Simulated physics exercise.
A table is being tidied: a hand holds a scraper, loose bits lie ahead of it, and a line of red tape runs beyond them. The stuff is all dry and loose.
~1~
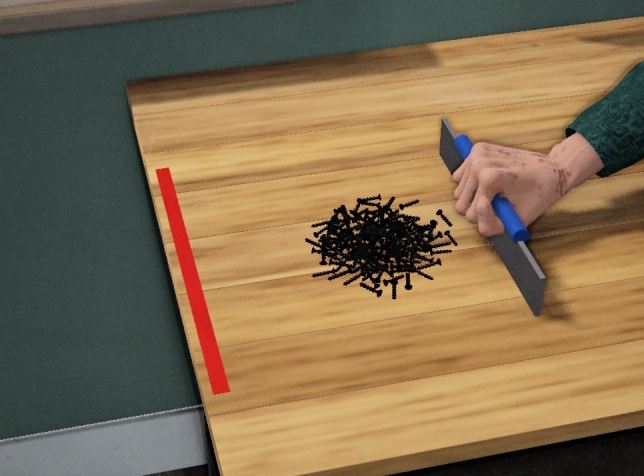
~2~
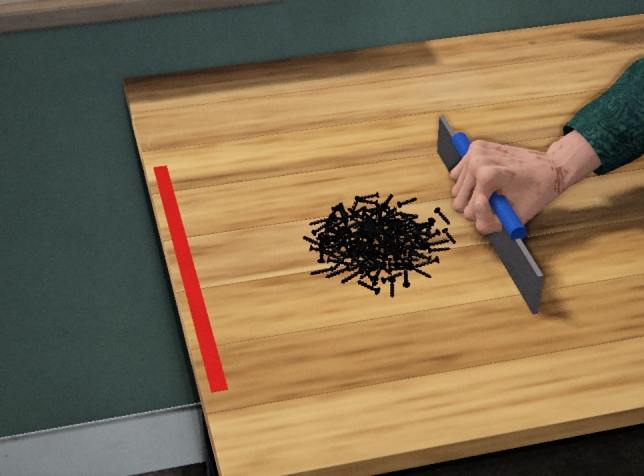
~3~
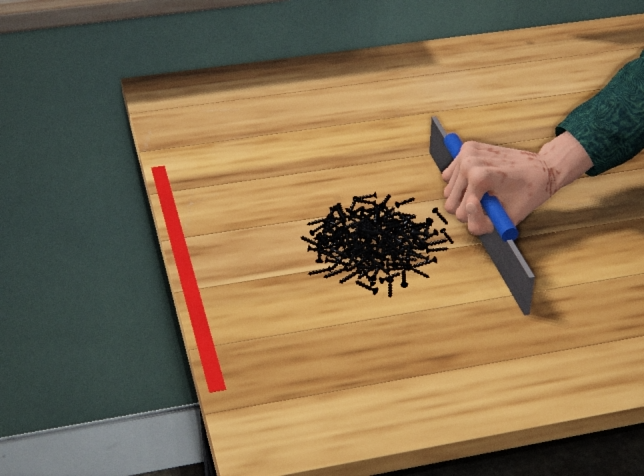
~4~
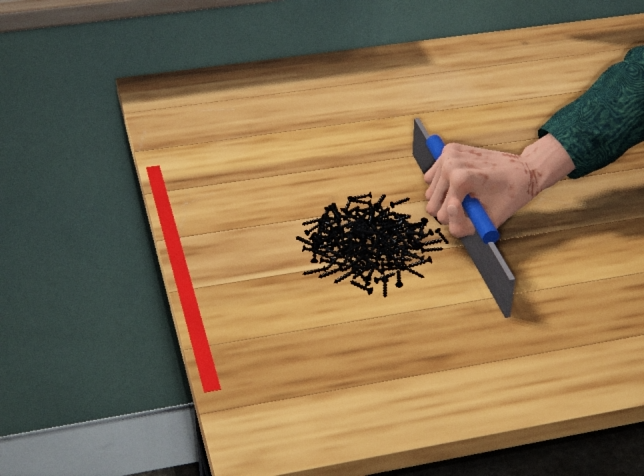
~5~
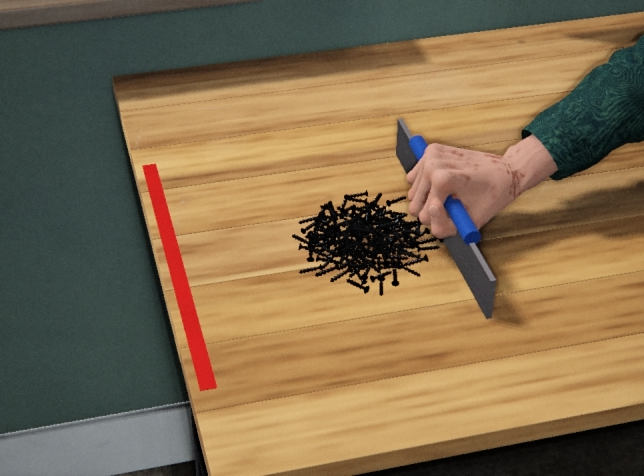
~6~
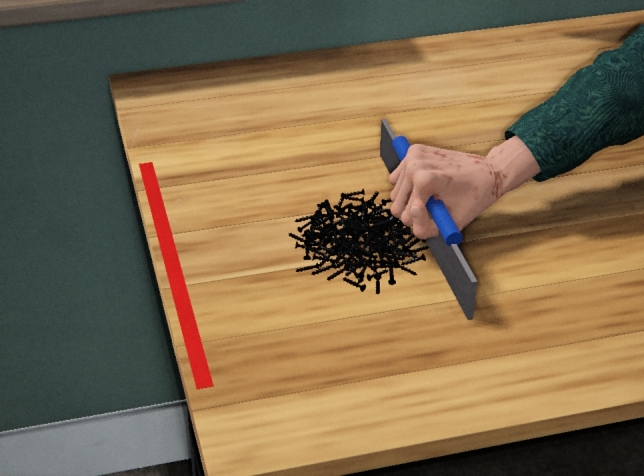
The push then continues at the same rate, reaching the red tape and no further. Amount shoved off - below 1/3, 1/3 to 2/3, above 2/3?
Above 2/3.
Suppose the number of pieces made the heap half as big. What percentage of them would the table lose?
Estimate: Around 100 %.
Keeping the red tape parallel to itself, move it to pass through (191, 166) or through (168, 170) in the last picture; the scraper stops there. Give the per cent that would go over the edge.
That would be some 30 % the first time and some 70 % the second.
Soon after the last picture, scraper still moving, near (294, 212); heap all on the table, its front near (206, 245).
A little later, scraper stopped at the red tape; heap most over the edge.
Later still, scraper stopped at the red tape; heap nearly all over the edge.
At rest, scraper stopped at the red tape; heap nearly all over the edge.
